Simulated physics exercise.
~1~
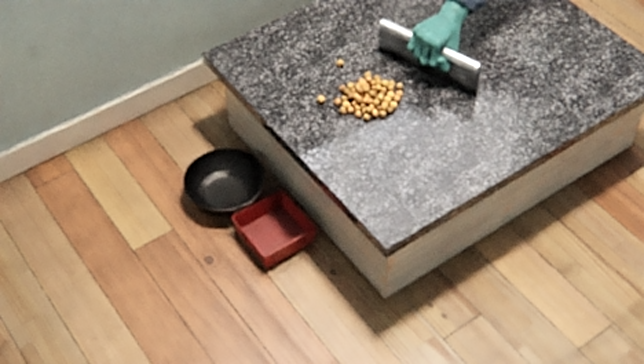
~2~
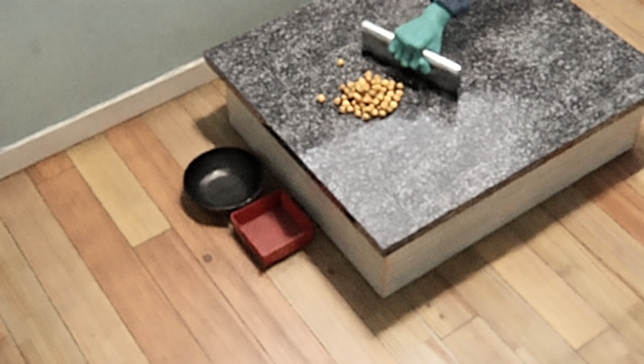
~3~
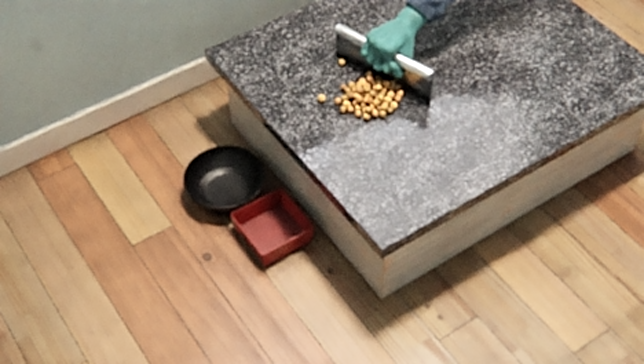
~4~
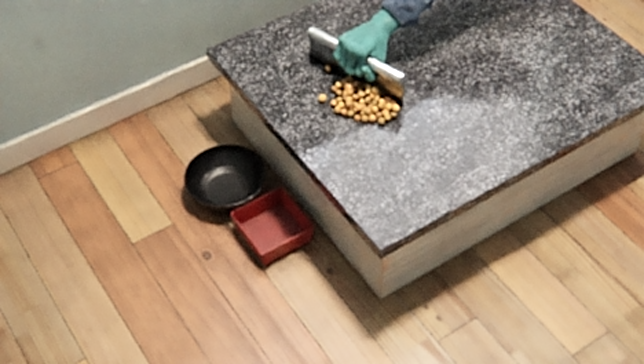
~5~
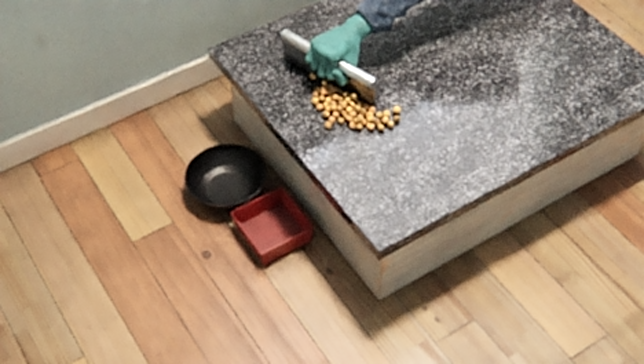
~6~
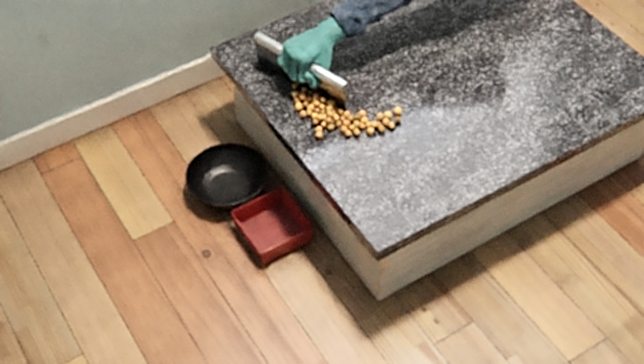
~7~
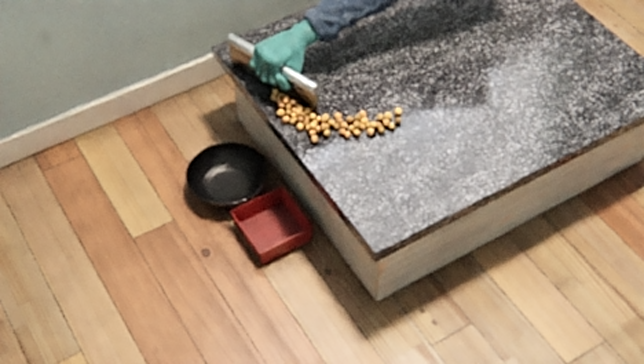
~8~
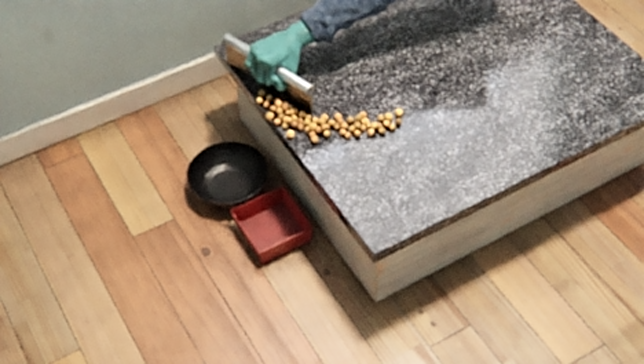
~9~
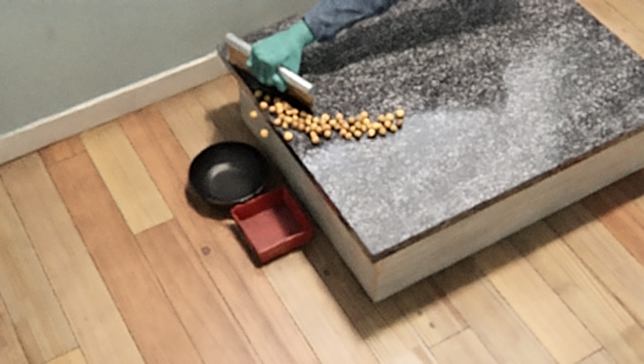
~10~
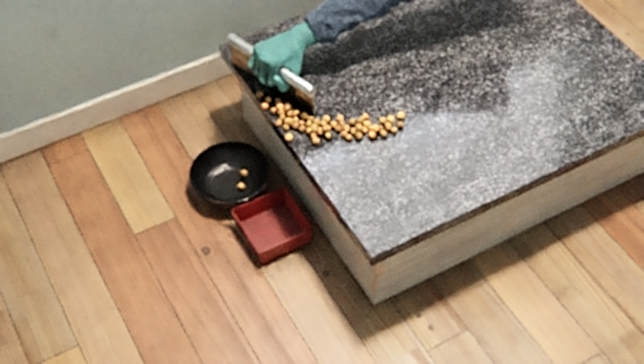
In a room with a plank floor and a grey-green wall, seen from above at an angle, a low platform with a speckled dark grey top fills the upper right. A small heap of tan wooden beads lies on it, while a black bowl and a square red tin sit on the floor beside its left edge. A green-gloved hand slides a metal scraper leftward into the beads, spreading them into a band toward the edge. The scraper stops at the edge, and a few beads drop toward the black bowl. Finally, a couple appear within the bowl, the tin looks empty, and most remain on top.
